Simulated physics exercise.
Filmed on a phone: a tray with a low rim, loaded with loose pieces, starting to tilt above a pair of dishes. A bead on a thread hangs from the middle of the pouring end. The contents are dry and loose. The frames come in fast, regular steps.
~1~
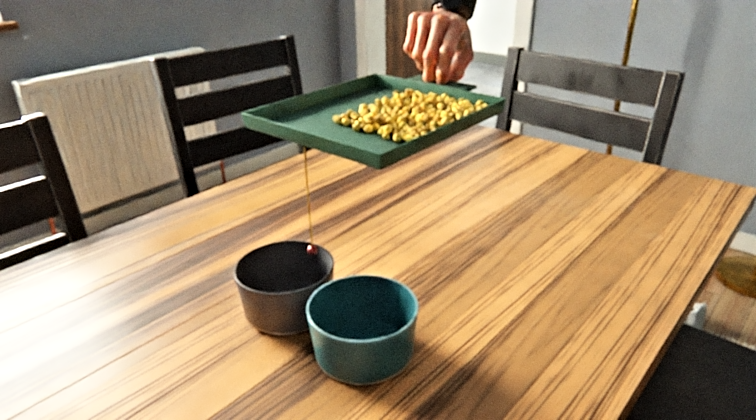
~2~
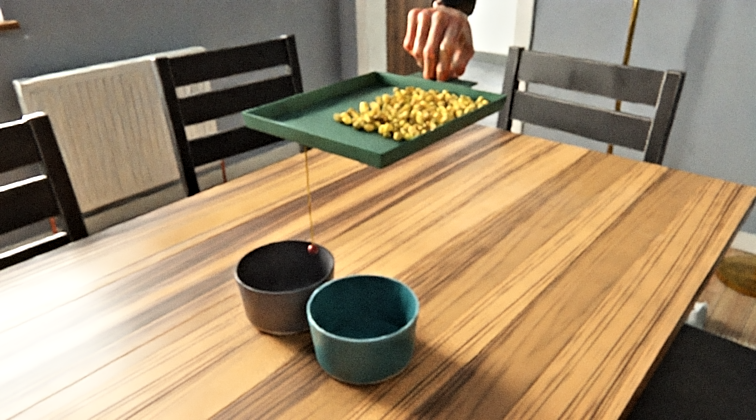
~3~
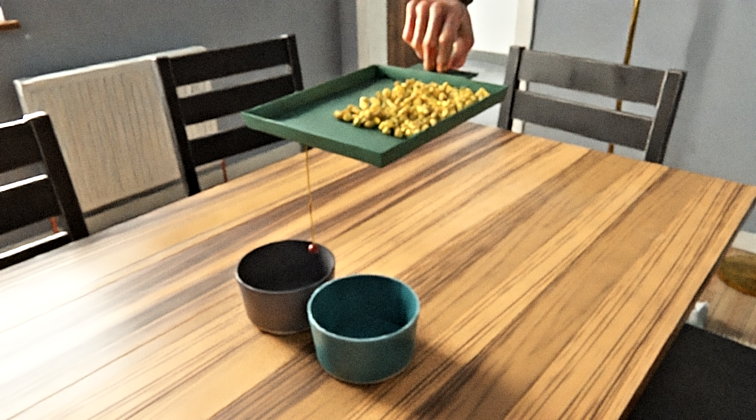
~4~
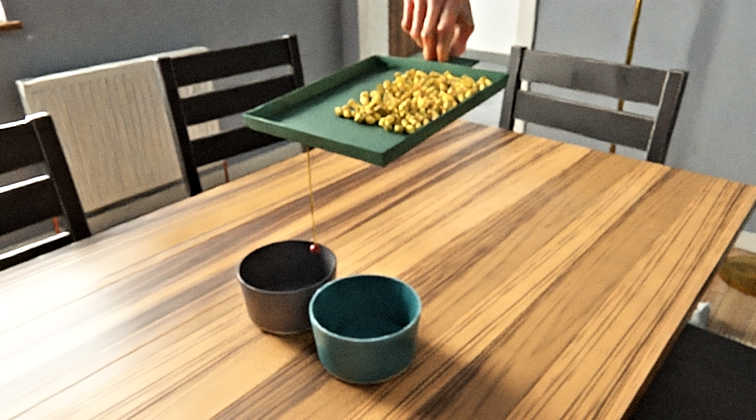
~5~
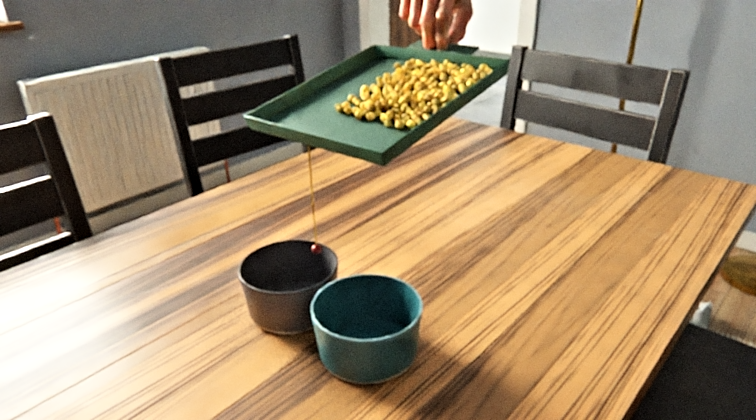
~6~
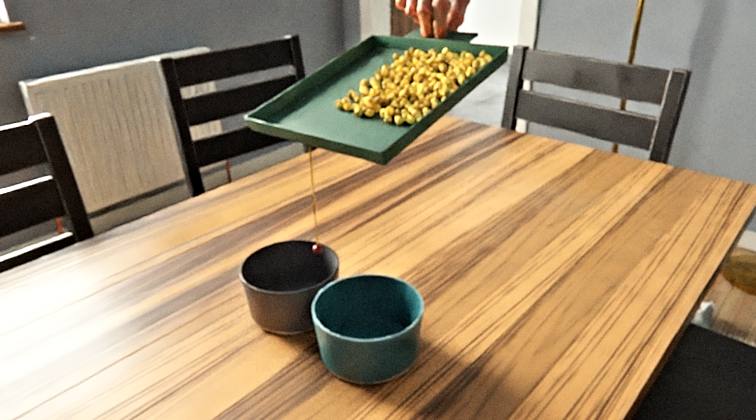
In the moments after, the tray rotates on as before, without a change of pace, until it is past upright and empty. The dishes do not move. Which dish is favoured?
It favours the left dish.
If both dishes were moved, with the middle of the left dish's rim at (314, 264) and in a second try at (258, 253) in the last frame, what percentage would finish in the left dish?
Near 20 % and 40 %.
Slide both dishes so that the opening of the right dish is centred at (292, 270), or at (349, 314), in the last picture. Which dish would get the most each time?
One: The right one. Two: The dish on the left.
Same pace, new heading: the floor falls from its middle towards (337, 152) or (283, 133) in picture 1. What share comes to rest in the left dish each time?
First some 10, then 50 per cent.
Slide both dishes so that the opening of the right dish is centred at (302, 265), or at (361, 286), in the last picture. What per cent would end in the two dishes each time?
The first gives 50 %, the second 30 %.
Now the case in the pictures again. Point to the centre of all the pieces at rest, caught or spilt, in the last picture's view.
Close to (276, 323).
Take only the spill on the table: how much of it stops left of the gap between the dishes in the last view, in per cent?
Near 100 %.
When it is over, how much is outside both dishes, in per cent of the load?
Some 50 per cent.
Soon after the last picture, tray tipped steeply; nearly all on the tray; a stray few in the air.
A little later, tray tipped right over; nearly all on the tray; a stray few in the right dish; a stray few in the left dish; a stray few outside both.
Later still, tray tipped past a quarter turn; a small part in the right dish; about a third in the left dish; about half outside both.
At rest, tray tipped past a quarter turn; a small part in the right dish; about a third in the left dish; about half outside both.
